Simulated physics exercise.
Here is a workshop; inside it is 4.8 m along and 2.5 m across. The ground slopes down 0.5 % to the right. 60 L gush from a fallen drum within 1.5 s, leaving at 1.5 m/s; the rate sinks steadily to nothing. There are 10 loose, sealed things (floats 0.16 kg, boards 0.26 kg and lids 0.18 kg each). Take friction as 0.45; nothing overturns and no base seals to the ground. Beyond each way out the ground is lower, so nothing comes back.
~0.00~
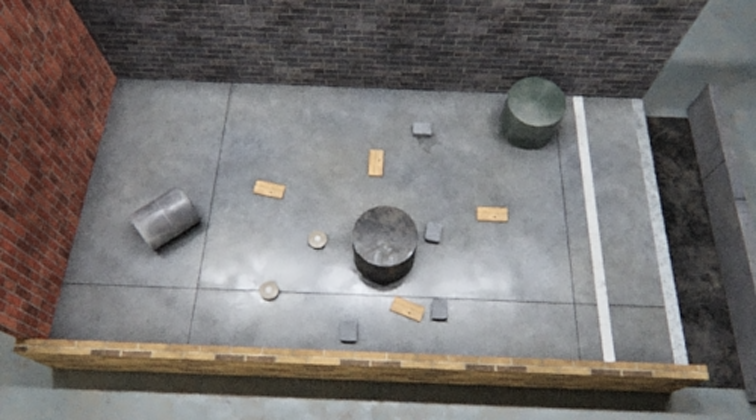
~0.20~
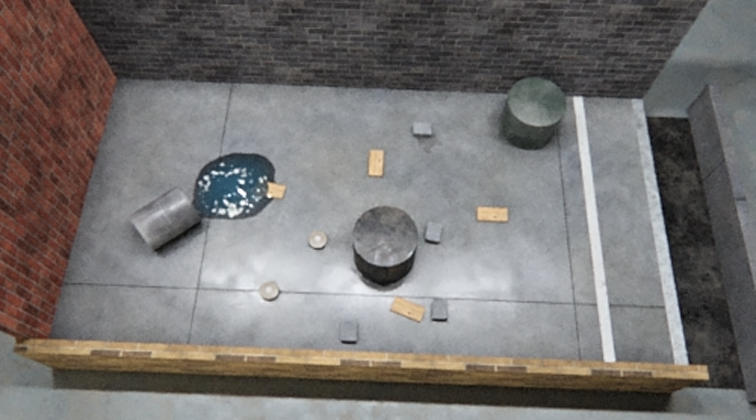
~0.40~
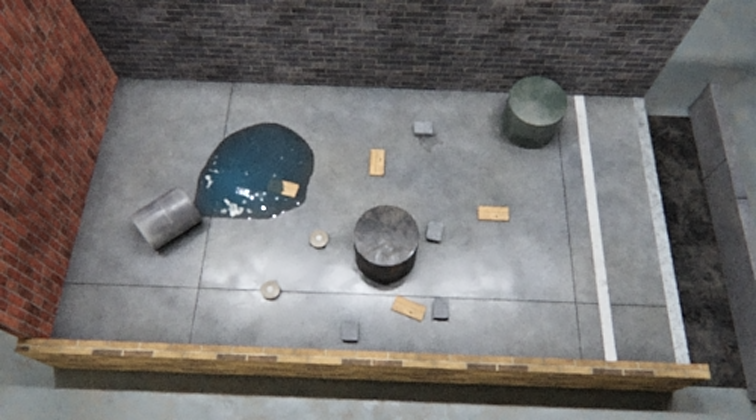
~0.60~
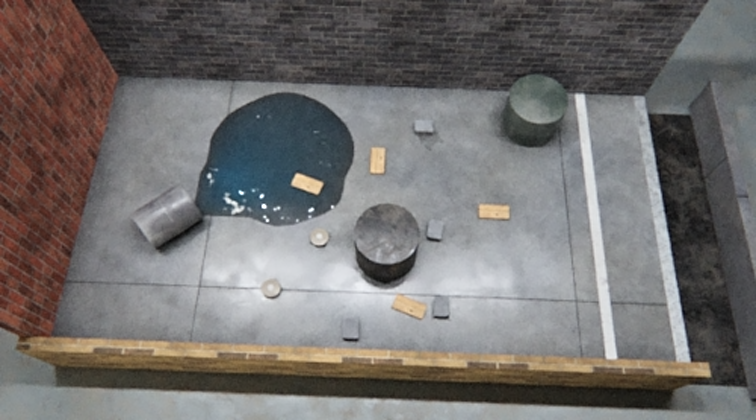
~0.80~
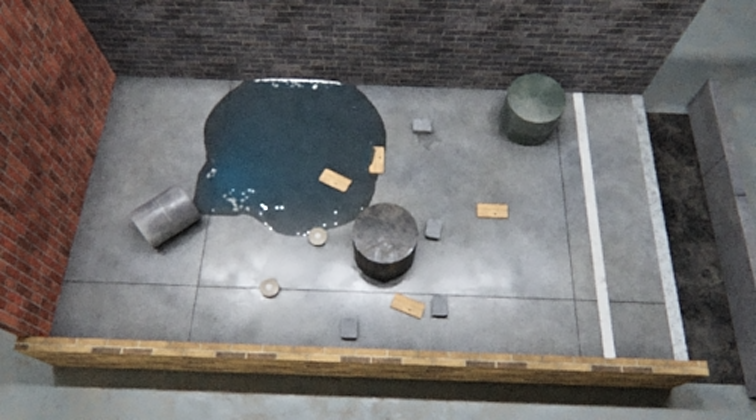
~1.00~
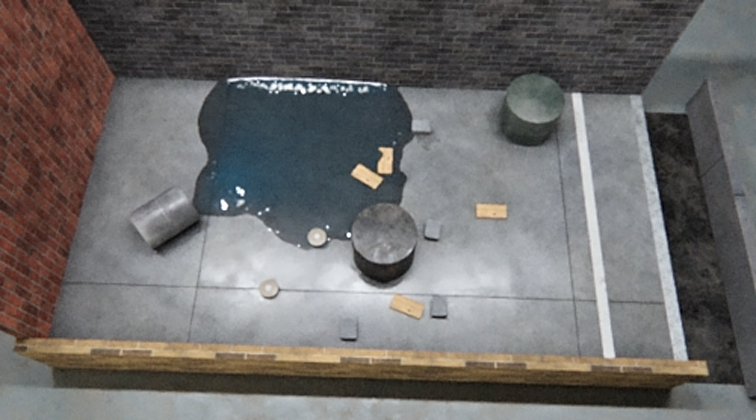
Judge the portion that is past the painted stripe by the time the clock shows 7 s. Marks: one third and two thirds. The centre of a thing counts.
It is under a third.
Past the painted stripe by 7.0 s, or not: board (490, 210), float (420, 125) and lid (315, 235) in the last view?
In that order: Not past, beyond, short.
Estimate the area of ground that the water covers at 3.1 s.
Some 3.5 m2.
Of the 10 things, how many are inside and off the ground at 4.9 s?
At that moment 0.
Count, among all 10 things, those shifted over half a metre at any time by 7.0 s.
4 of them.
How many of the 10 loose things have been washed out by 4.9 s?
1 of them.
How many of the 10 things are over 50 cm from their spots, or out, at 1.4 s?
By then 1.
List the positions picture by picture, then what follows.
A board at (269, 189) rests on the ground; a board at (376, 163) rests on the ground; 0.0 m2 under water; 0 of 10 have shifted, in the first frame.
A board at (270, 189) rests on the ground; a board at (376, 163) rests on the ground; water covers 0.3 m2; 0 of 10 have shifted, in the second frame.
A board at (283, 187) rests on the ground, 11 cm from its start; a board at (377, 162), on the bottom; water covers 0.7 m2; 1 of 10 have shifted, in the third frame.
A board at (307, 184), afloat, 31 cm from its start; a board at (378, 160) rests on the ground; water covers 1.3 m2; 1 of 10 have shifted, in the fourth frame.
A board at (335, 180) floats, 56 cm from its start; a board at (377, 160) rests on the ground; 2.0 m2 under water; 1 of 10 have shifted, in the fifth frame.
A board at (367, 176), afloat, 85 cm from its start; a board at (385, 160) rests on the ground, 9 cm from its start; water covers 2.5 m2; 2 of 10 have shifted, in the sixth frame.
After 1.4 s 0 of 10 are over the mark; 2 afloat.
After 3.1 s 1 of 10 are over the mark; 1 afloat.
After 4.9 s 3 of 10 are over the mark; 0 afloat.
After 7.0 s 3 of 10 are over the mark; 0 afloat.
